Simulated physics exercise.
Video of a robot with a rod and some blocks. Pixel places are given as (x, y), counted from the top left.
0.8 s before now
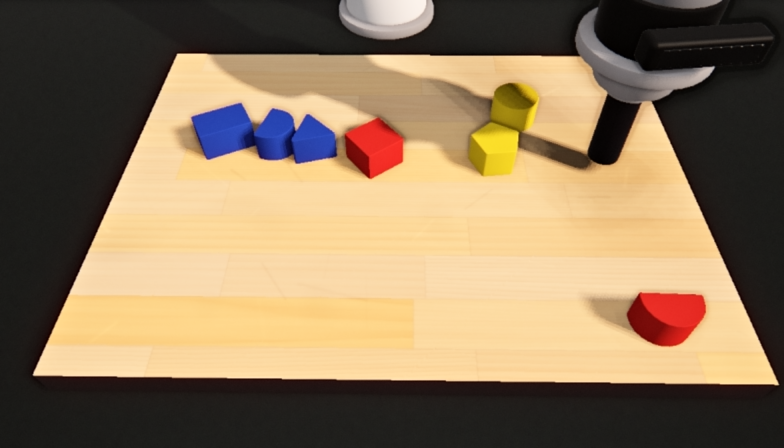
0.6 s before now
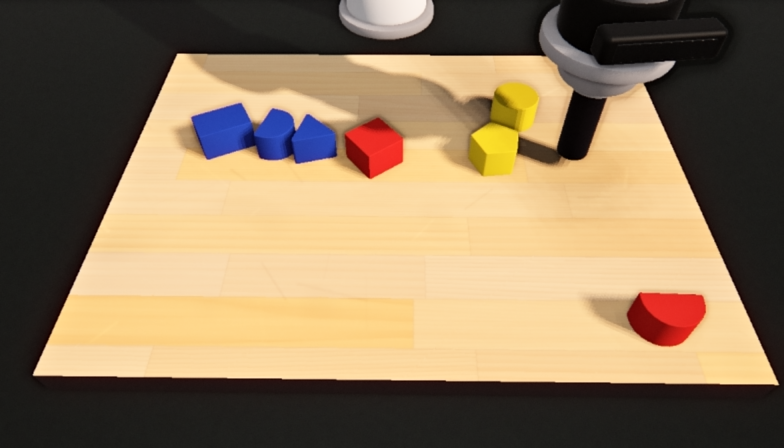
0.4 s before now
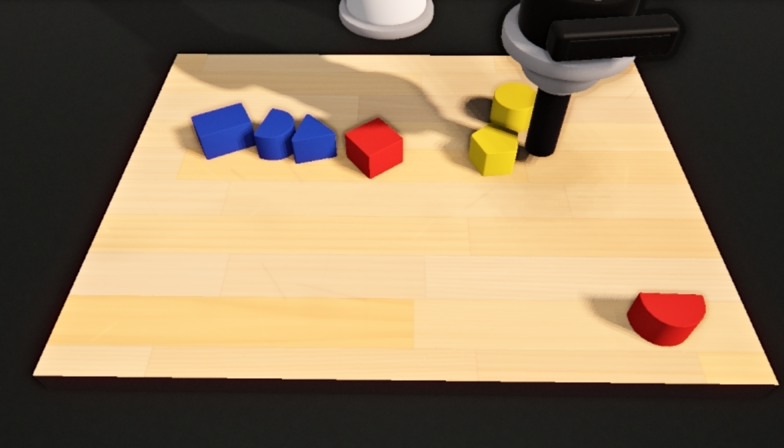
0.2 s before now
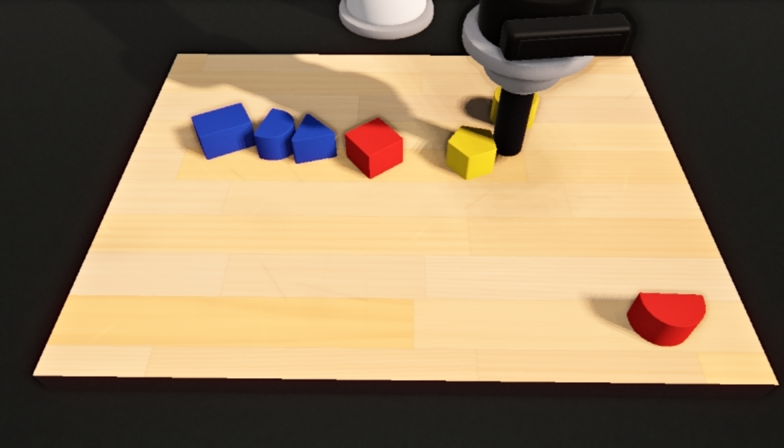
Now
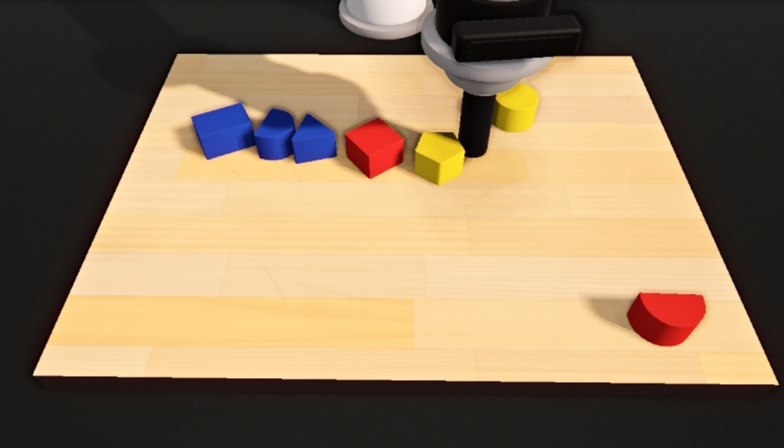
A robot's black rod moves left across a wooden board, pushing a yellow five-sided block away from a yellow round one.
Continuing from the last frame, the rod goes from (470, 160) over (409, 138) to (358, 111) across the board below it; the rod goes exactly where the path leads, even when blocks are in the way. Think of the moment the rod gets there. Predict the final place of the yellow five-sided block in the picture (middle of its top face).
I'd place it at (417, 149), taking the centre of its top.
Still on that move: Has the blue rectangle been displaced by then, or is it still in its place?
It sits in its place.
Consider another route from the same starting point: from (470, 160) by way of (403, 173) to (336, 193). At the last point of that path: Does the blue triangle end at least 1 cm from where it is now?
It seems so.
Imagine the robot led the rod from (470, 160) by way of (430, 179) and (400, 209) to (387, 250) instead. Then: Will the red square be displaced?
In short: Yes.
The first path, step by step. One third of the way, rod at (427, 136); red square at (365, 137), turned 15° clockwise; yellow five-sided block at (417, 149), turned 30° anticlockwise.
Two thirds of the way, rod at (391, 117); red square at (365, 137), turned 15° clockwise; yellow five-sided block at (417, 149), turned 30° anticlockwise.
At the end, rod at (357, 99); blue rectangle not moved; red square at (365, 137), turned 15° clockwise; yellow five-sided block at (417, 149), turned 30° anticlockwise; yellow round block not moved.
